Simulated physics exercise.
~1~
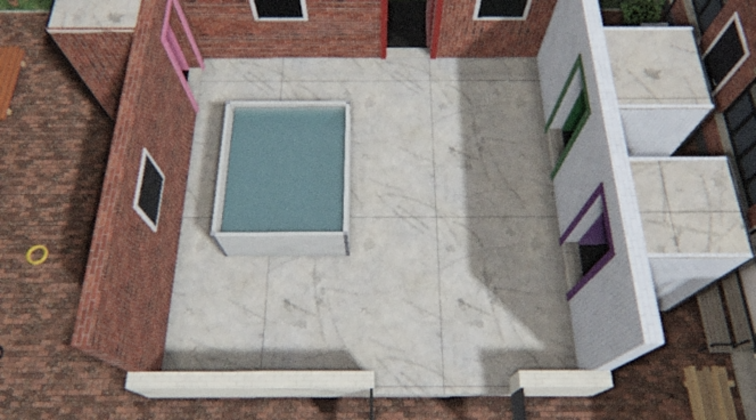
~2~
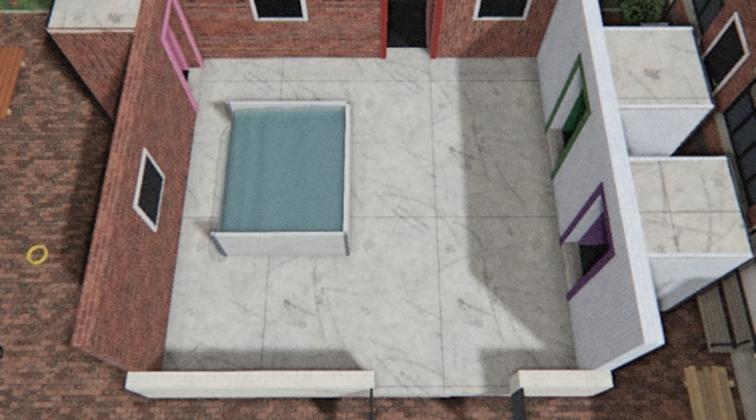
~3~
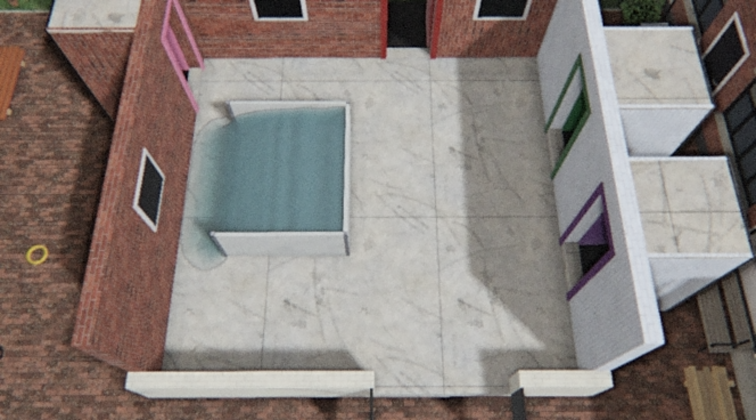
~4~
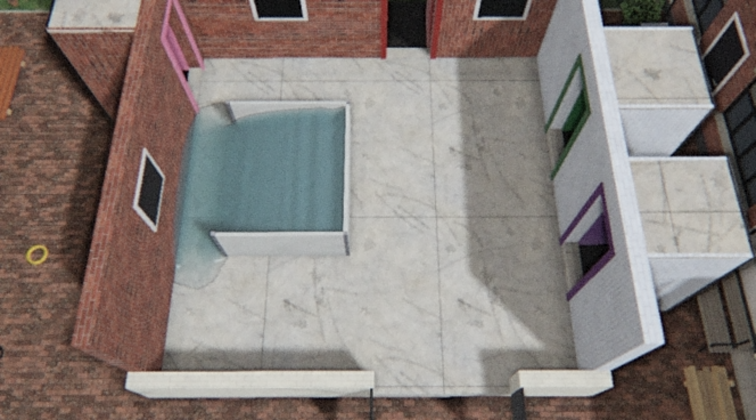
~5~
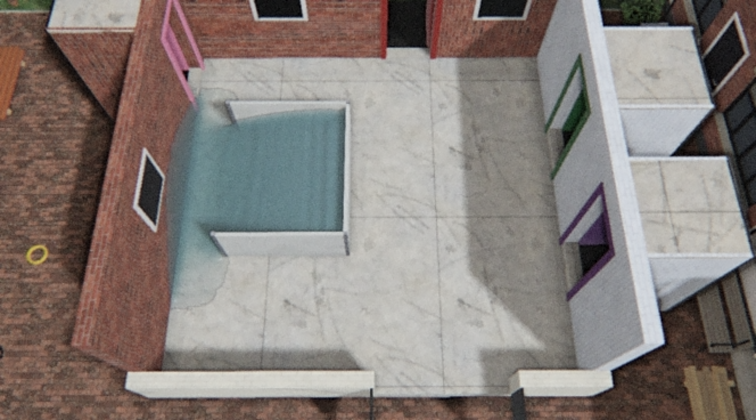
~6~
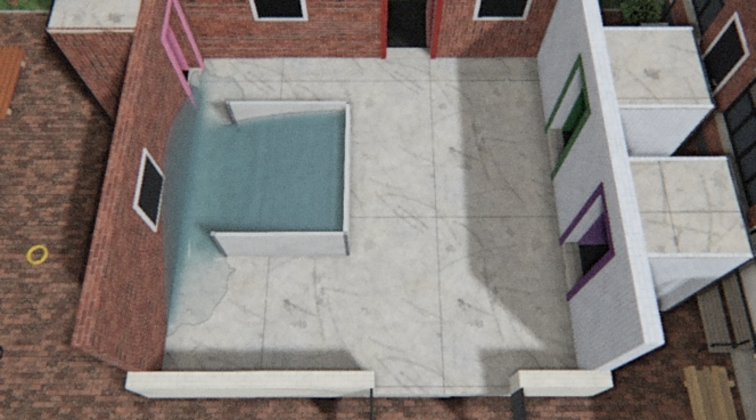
In a brick-walled court, a tank's left side opens and water spreads along the wall.
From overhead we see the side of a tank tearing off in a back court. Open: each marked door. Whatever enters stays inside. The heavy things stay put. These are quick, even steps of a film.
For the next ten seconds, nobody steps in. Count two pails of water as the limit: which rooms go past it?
At the end, the red door is going to allow two buckets or less; the green door is going to allow two buckets or less; the pink door is going to allow over two buckets; the purple door is going to allow two buckets or less.
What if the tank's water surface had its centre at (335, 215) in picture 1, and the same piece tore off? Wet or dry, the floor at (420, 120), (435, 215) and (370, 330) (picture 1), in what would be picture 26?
Soaked, parched, soaked.
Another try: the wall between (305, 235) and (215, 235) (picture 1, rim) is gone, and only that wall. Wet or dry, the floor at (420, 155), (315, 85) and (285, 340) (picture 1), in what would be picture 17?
Point by point: Untouched, untouched and swamped.
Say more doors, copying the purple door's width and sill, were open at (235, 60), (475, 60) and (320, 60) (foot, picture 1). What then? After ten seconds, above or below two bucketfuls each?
Door by door: Ends up above, ends up below, ends up below.
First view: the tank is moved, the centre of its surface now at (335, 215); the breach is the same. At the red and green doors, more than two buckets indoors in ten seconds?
At the red door it comes out higher; at the green door it comes out lower.
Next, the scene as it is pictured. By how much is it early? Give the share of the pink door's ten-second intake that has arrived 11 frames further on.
Near 25 %, I'd say.
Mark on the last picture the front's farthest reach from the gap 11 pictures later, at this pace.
Somewhere about (426, 378).
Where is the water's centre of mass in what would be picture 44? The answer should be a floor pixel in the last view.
Roughly (341, 206).
A moment on, water covers 20 % of the floor; the red door not reached, the green door not reached, the pink door under two buckets in, the purple door not reached.
Next, water covers 30 % of the floor; the red door wet at the sill, nothing in, the green door not reached, the pink door over two buckets in, the purple door not reached.
Then, water covers 80 % of the floor; the red door wet at the sill, nothing in, the green door not reached, the pink door far over two buckets in, the purple door not reached.
Later, water covers 95 % of the floor; the red door under two buckets in, the green door wet at the sill, nothing in, the pink door far over two buckets in, the purple door wet at the sill, nothing in.
In the end, water covers 95 % of the floor; the red door under two buckets in, the green door wet at the sill, nothing in, the pink door far over two buckets in, the purple door wet at the sill, nothing in.
